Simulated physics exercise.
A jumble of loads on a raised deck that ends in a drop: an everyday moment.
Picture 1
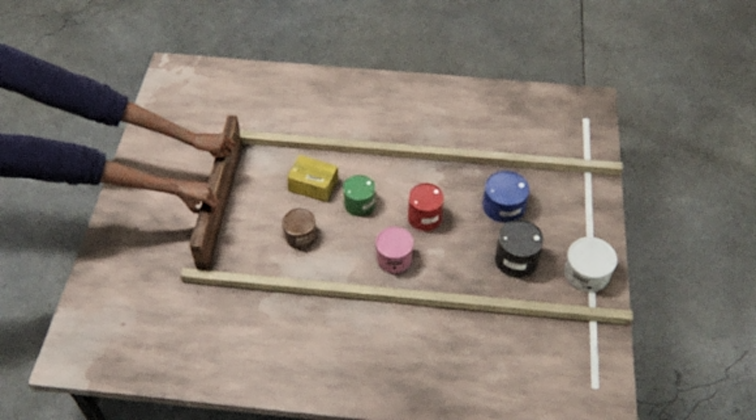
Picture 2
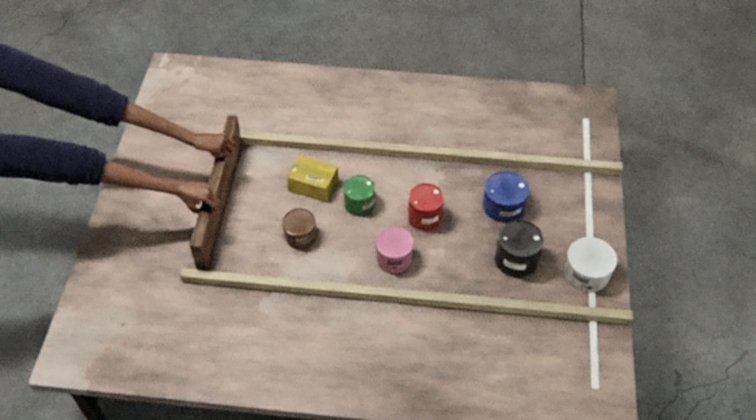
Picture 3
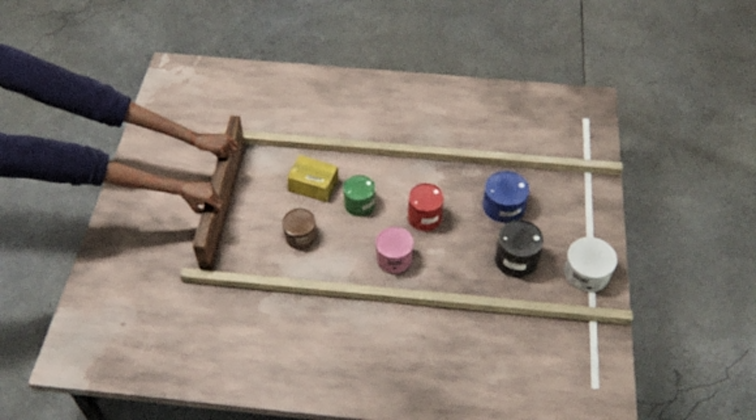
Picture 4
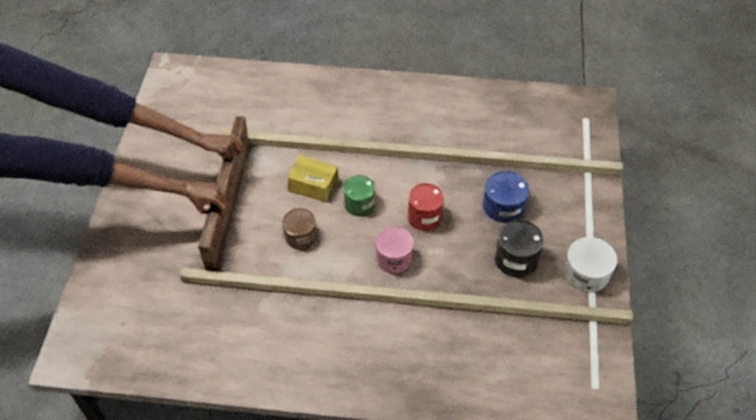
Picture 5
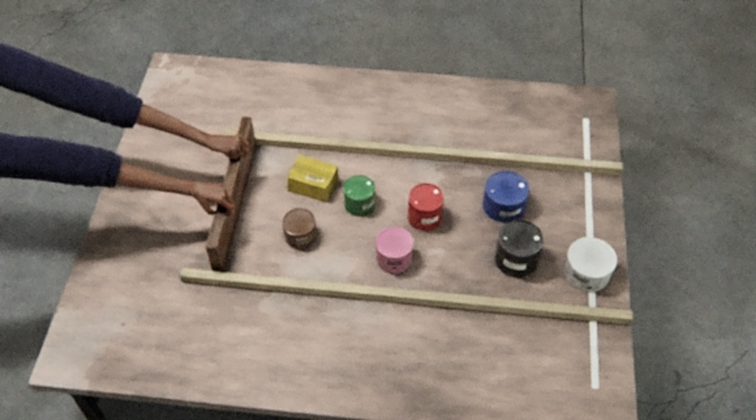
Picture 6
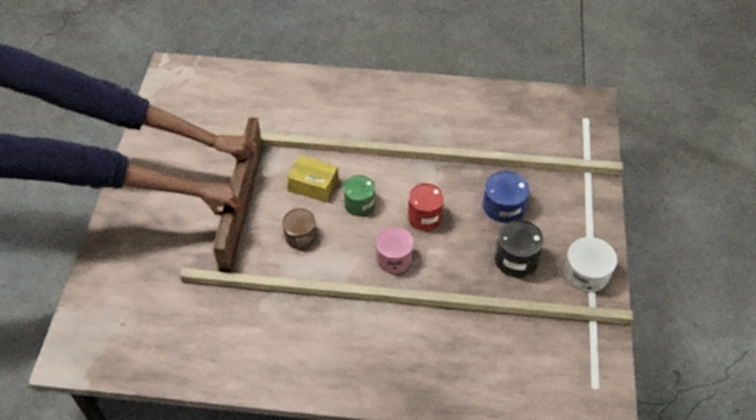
Two hands slide a wooden plank slowly right across a table toward several colourful containers.
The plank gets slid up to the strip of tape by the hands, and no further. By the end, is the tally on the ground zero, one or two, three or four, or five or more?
The drop count fails to reach five, yet passes two.
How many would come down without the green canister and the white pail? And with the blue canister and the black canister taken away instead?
Try 1: 2; try 2: 2.
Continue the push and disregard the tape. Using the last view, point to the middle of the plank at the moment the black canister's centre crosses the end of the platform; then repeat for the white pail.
The middle would be close to (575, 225) and then close to (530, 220).
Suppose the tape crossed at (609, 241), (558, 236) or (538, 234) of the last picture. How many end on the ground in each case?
Per try: 5; 1; 1.
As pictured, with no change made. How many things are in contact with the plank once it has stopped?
All in all, 4.
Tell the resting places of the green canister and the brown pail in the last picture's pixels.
About (608, 224), and about (609, 255).
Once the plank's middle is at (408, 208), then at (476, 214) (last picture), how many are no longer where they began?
First 5, then 7.
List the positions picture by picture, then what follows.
White pail (590, 265); black canister (519, 249); blue canister (506, 197); plank (218, 192); tape (590, 239), in the first picture.
Black canister (519, 249); brown pail (300, 229), in the second picture.
Blue canister (506, 197); green canister (359, 196), in the third picture.
White pail (590, 265); red canister (426, 208), in the fourth picture.
Black canister (519, 249); yellow parcel (313, 179), in the fifth picture.
White pail (590, 265); black canister (519, 249); blue canister (506, 197); plank (240, 193); tape (590, 239), in the sixth picture.
Soon after, none off yet; white pail at rest near (590, 265); black canister at rest near (519, 249); blue canister at rest near (506, 197).
At rest, the number that fall off is three or four; fallen, red canister, blue canister, black canister and white pail.
